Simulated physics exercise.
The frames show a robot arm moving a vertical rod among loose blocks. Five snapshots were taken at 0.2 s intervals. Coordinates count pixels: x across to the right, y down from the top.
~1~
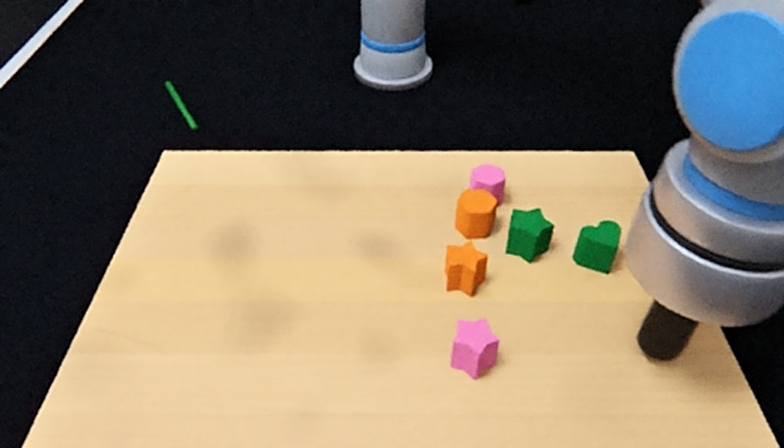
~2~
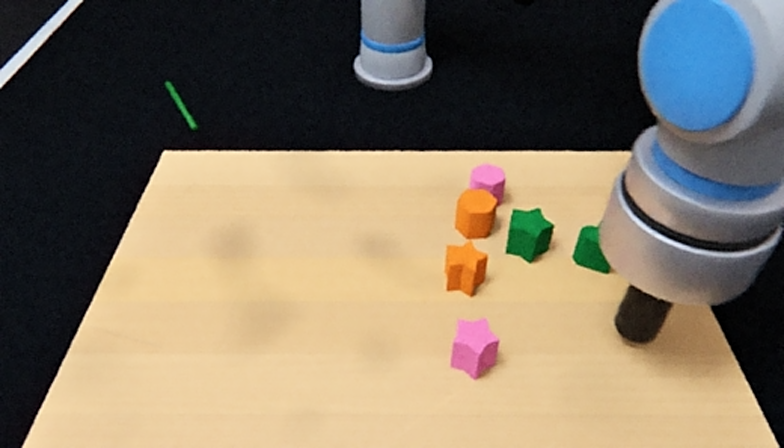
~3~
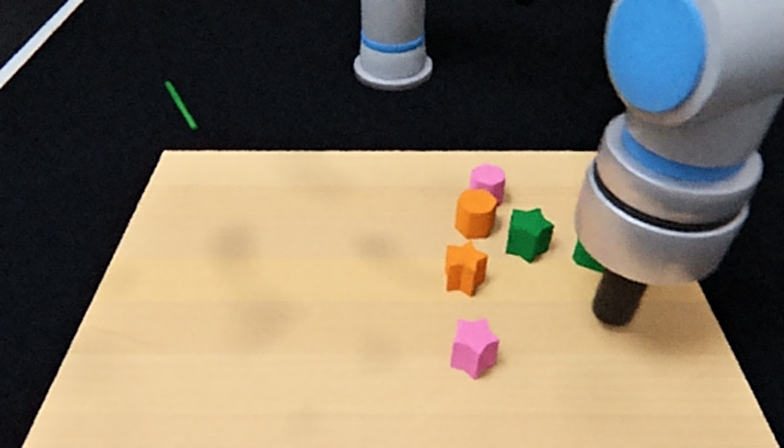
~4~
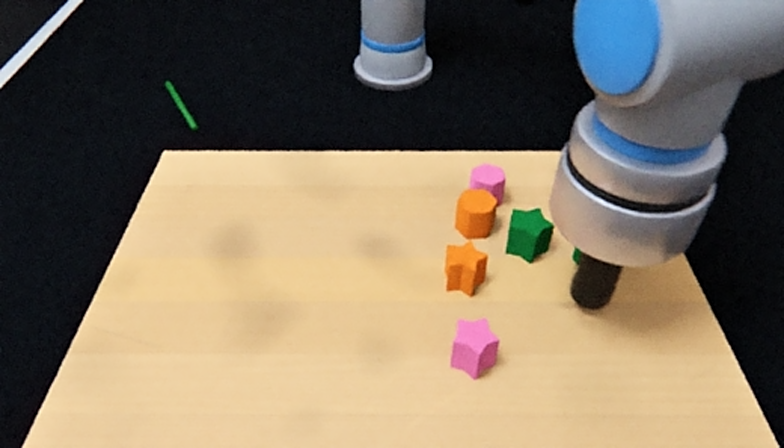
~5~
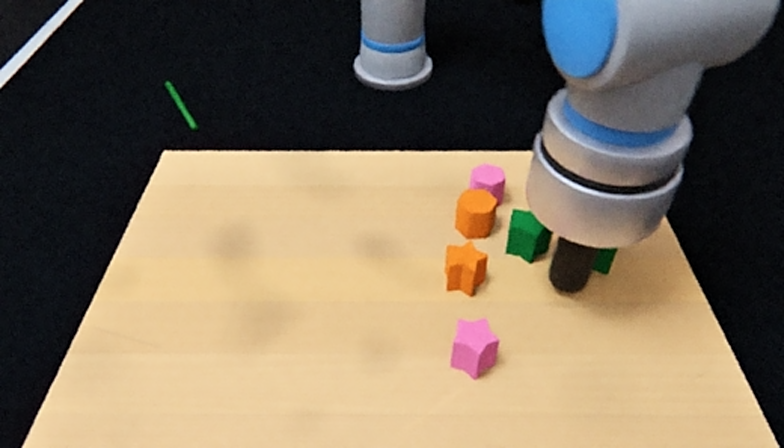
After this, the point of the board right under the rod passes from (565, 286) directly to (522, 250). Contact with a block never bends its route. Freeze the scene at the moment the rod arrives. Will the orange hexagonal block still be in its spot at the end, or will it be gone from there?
By the time the path is finished, it has moved at least a centimetre.
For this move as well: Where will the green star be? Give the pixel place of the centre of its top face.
It will likely be found at (508, 202).
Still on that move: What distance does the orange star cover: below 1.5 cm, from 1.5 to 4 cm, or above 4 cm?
Goes under 1.5 cm.
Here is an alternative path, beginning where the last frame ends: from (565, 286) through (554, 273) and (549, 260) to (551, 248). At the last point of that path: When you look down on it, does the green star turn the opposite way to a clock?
That would be a yes.
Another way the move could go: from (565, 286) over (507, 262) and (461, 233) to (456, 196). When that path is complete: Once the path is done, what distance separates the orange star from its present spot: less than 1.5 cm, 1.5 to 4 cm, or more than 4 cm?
That one ends up within 1.5 cm of where it is now.
On the path given first. Halfway along, rod at (544, 260); green star at (528, 218), turned 15° clockwise.
At the end, rod at (523, 243); orange star in place; orange hexagonal block at (470, 195); green star at (508, 202), turned 15° clockwise; green heart in place.
